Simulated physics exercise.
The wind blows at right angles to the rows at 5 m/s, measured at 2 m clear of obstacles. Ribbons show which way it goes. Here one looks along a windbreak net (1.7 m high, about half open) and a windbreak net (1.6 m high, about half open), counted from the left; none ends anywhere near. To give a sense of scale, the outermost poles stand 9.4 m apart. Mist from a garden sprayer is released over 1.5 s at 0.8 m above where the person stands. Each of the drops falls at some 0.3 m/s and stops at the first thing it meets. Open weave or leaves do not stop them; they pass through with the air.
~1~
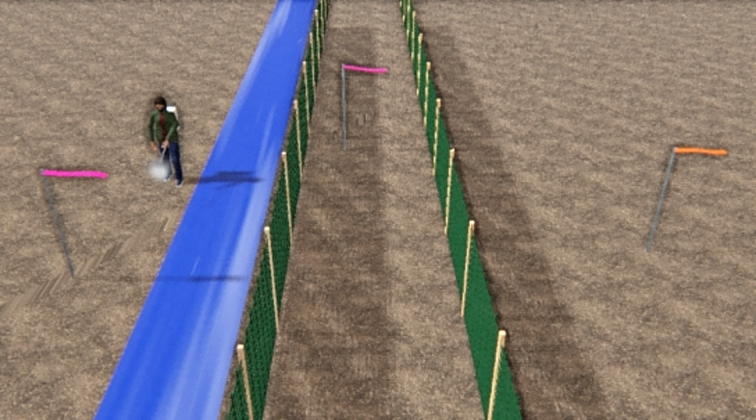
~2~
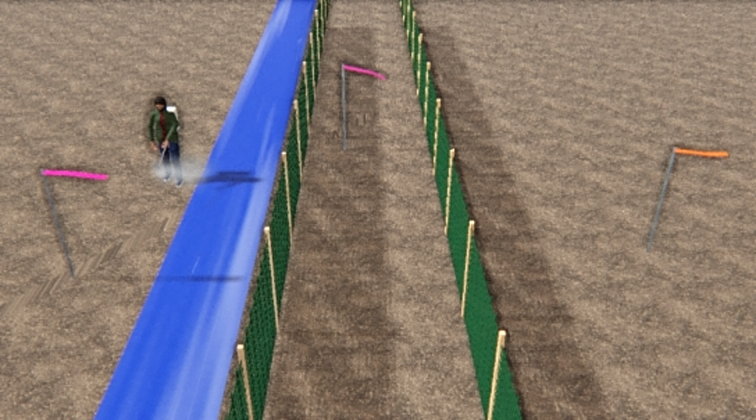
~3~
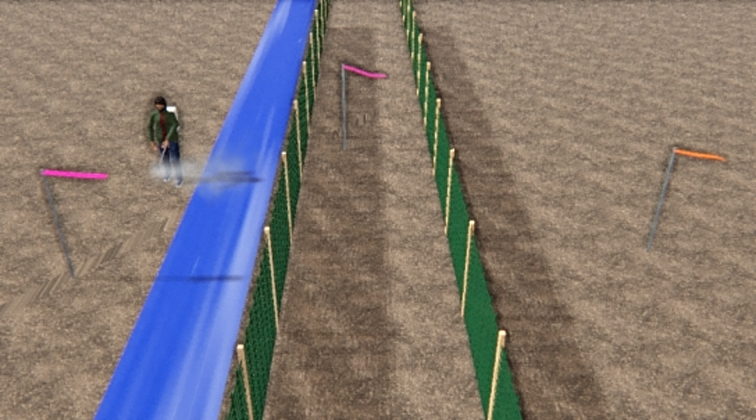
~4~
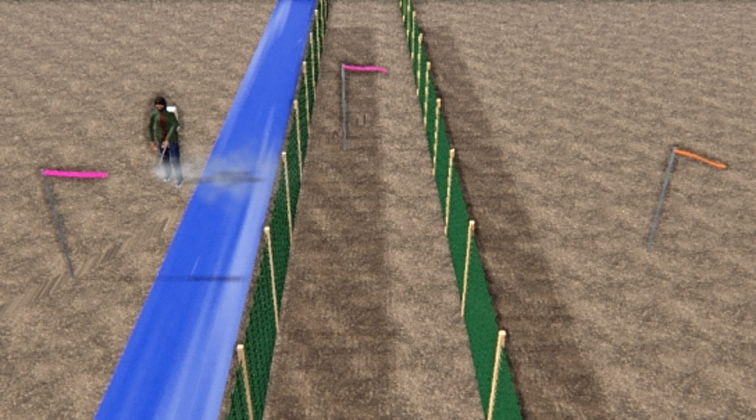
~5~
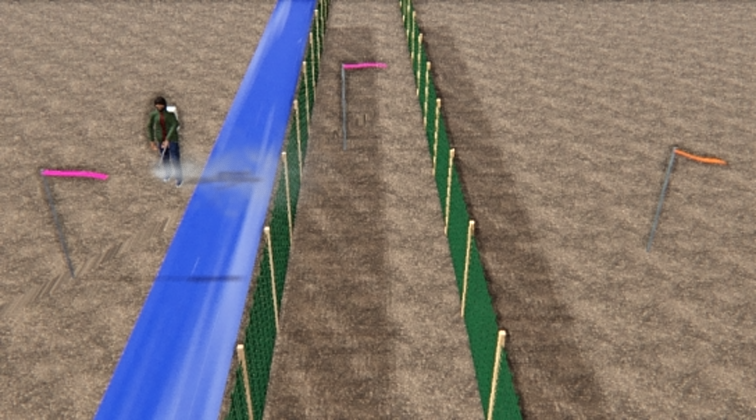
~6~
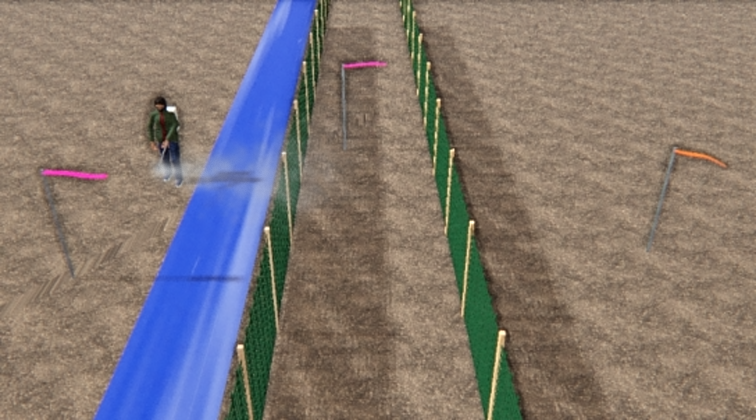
A bright blue band of water or sheeting runs up the left side of bare brown ground, seen from above and looking along two green net fences on pale posts. A person in a dark green top stands left of it, with pink ribbons on poles at left and centre and an orange one at right. Pale mist spreads rightward from the person across the blue band and thinly past the nearer net, while the ribbons stream right, wavering slightly.
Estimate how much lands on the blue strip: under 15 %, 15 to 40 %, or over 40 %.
I would say less than 15 % lands there.
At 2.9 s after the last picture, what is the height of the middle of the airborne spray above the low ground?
1.4 m.
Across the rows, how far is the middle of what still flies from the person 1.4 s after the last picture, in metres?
Around 4.0 m.
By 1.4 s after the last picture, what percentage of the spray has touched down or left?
It comes to around 25 per cent.
Then, 1.4 s after the last picture, 75 % is in the air or yet to come; 6 % lies on the blue strip; the middle of what still flies is 0.9 m above the low ground, near (383, 164).
Then, 2.9 s after the last picture, 57 % is in the air or yet to come; 6 % lies on the blue strip; the middle of what still flies is 1.4 m above the low ground, near (545, 142).
Then, 6.9 s after the last picture, 33 % is in the air or yet to come; 6 % lies on the blue strip.
Then, 18.9 s after the last picture, 0 % is in the air or yet to come; 6 % lies on the blue strip.
Then, 43.9 s after the last picture, 0 % is in the air or yet to come; 6 % lies on the blue strip.
